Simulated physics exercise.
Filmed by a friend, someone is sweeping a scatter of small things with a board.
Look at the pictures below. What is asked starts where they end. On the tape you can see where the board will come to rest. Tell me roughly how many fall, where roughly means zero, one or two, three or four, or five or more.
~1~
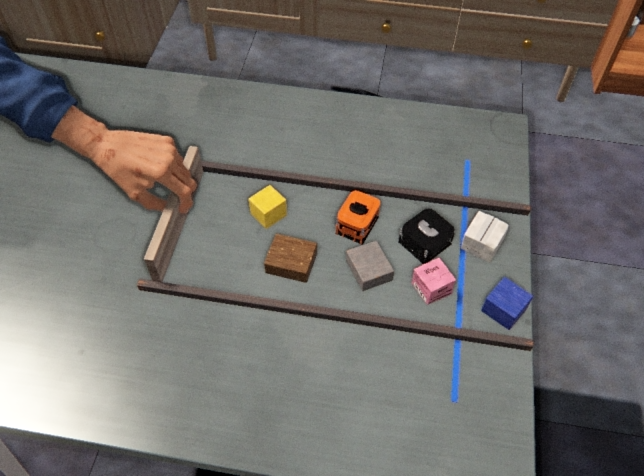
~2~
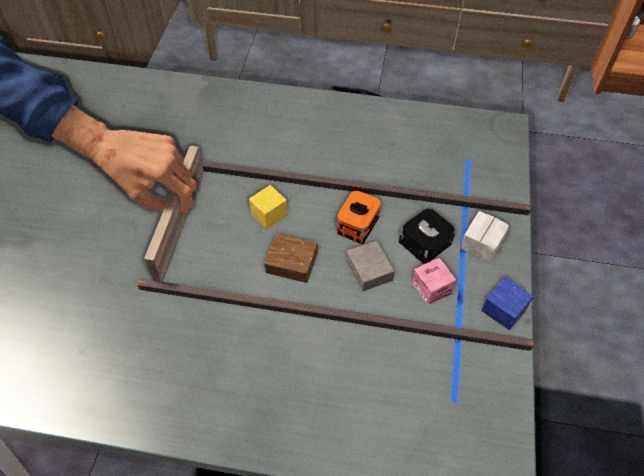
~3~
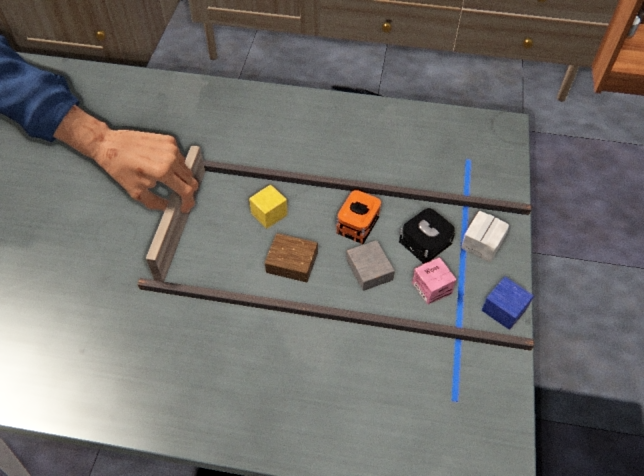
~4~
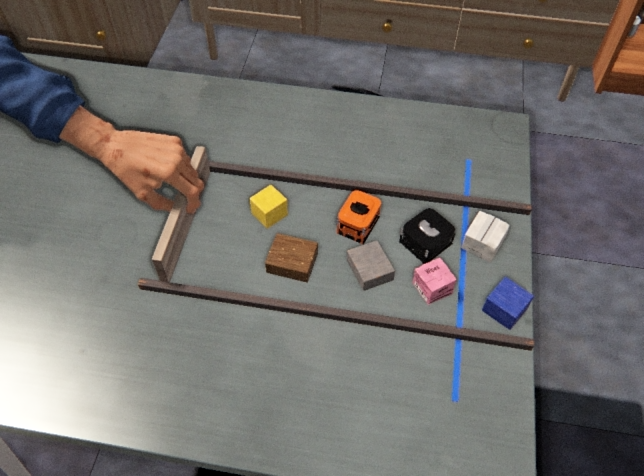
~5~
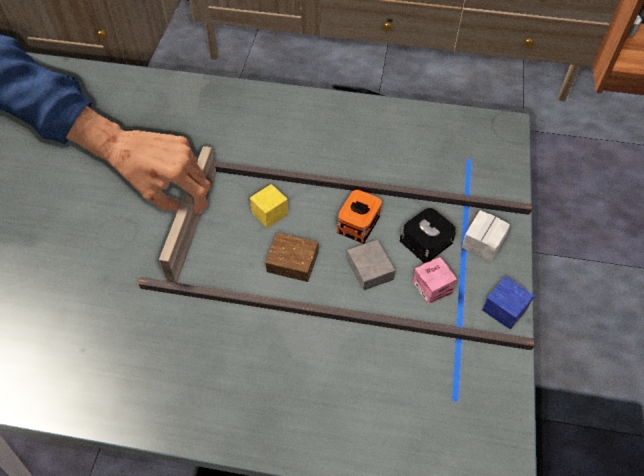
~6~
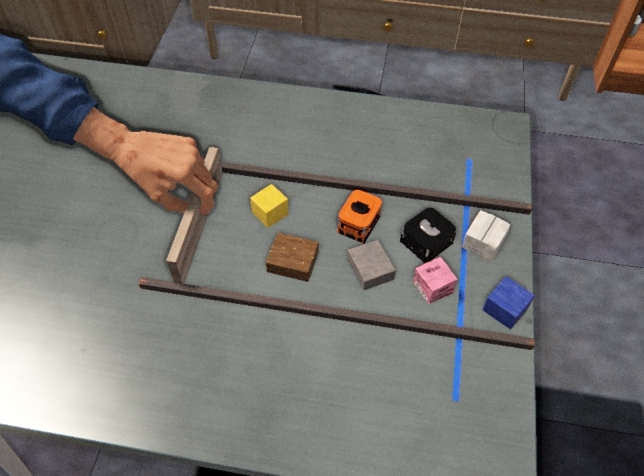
Roughly, three or four fall.
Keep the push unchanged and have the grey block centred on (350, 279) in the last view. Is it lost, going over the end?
Result: It remains there.
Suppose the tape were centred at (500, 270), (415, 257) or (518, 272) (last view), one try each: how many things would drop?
Floor tally per try: 6 / 0 / 7.
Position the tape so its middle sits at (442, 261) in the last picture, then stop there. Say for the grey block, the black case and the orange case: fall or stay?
The grey block keeps its place, the black case keeps its place and the orange case keeps its place.
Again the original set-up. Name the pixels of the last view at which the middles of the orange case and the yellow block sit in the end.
The orange case stops around (510, 244); the yellow block around (480, 229).
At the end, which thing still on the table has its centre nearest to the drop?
That's the grey block.
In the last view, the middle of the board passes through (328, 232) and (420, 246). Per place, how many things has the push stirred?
The count reaches 4 first and 8 second.
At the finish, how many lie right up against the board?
Count: 2.
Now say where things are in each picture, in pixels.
The first frame shows blue block (507, 304); white box (485, 237); pink box (433, 281); board (176, 212); tape (462, 265).
The second frame shows white box (485, 237); brown block (292, 258).
The third frame shows pink box (434, 281); board (178, 212).
The fourth frame shows blue block (508, 303); yellow block (269, 207).
The fifth frame shows white box (486, 236); grey block (371, 265).
The sixth frame shows blue block (508, 303); white box (486, 236); pink box (435, 281); board (197, 213); tape (464, 264).
Early on, none off yet; blue block at rest near (508, 303); white box at rest near (486, 236); pink box at rest near (435, 281).
A while later, none off yet; blue block at rest near (508, 303); white box at rest near (487, 236); pink box travelled a little near (449, 284).
Further along, none off yet; blue block travelled about its own width near (535, 314); white box leaning a little near (544, 247); pink box travelled well along near (520, 280).
Finally, the number that fall off is three or four; lost, black case, pink box, white box and blue block.
